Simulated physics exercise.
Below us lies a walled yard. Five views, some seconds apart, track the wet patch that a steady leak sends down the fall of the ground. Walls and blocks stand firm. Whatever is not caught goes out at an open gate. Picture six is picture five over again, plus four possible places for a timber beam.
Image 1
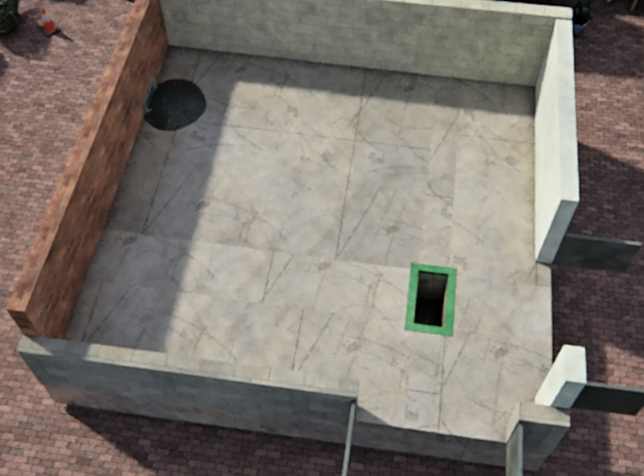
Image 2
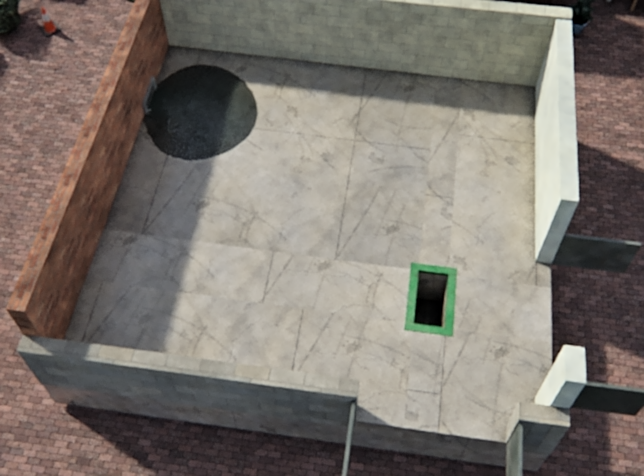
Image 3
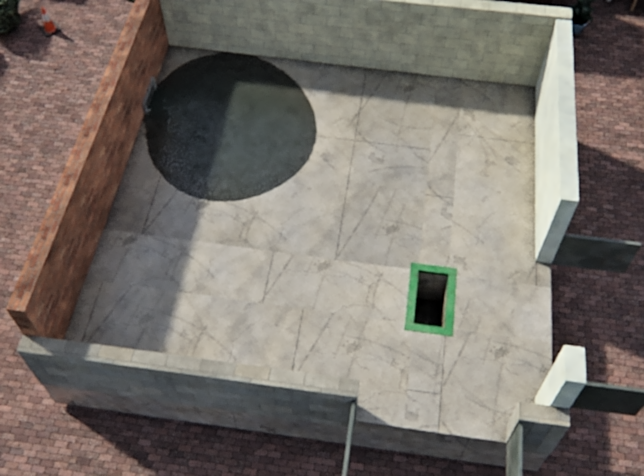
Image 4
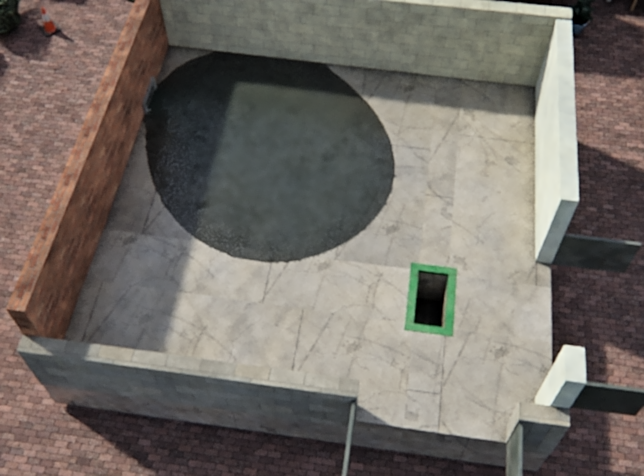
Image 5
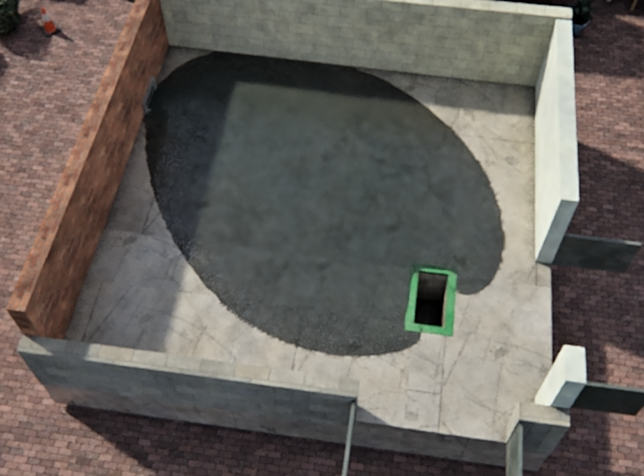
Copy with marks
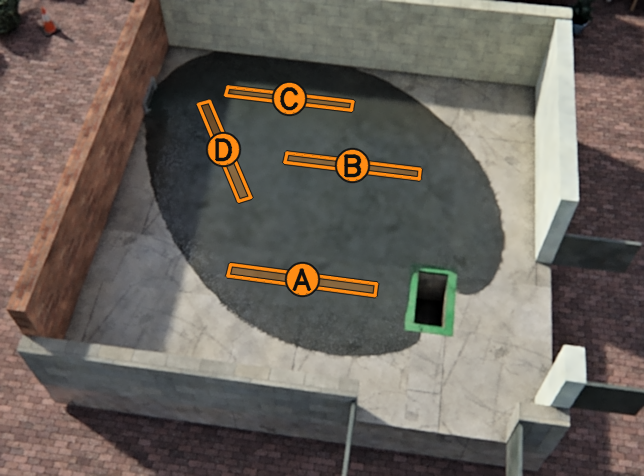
Dark water spreading from the upper left corner across a walled yard's pale stone floor, reaching and partly surrounding a green-edged drain.
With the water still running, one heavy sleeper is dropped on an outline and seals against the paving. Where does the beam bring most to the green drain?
Best: A.
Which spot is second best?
The answer is C.
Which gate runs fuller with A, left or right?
The right gate.
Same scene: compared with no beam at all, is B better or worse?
Spot B is worse.
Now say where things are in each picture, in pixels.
Outfall at (148, 96); green drain at (431, 299); open gate at (432, 415); open gate at (535, 326); water covers 2 % of the ground and shows as far out as (191, 115); green drain still dry.
Water covers 7 % of the ground and shows as far out as (229, 148); green drain still dry.
Water covers 16 % of the ground and shows as far out as (306, 149); green drain still dry.
Water covers 31 % of the ground and shows as far out as (390, 180); green drain still dry.
Water covers 53 % of the ground and shows as far out as (488, 265); green drain taking water.
On the marked copy, A from (229, 270) to (375, 289); B from (286, 157) to (419, 174); C from (226, 91) to (352, 105); D from (204, 102) to (244, 199).
With A, about 41 % of the stream runs into the green drain, about 58 % out by the gates.
With B, about 16 % of the stream runs into the green drain, about 83 % out by the gates.
With C, about 24 % of the stream runs into the green drain, about 76 % out by the gates.
With D, about 14 % of the stream runs into the green drain, about 86 % out by the gates.
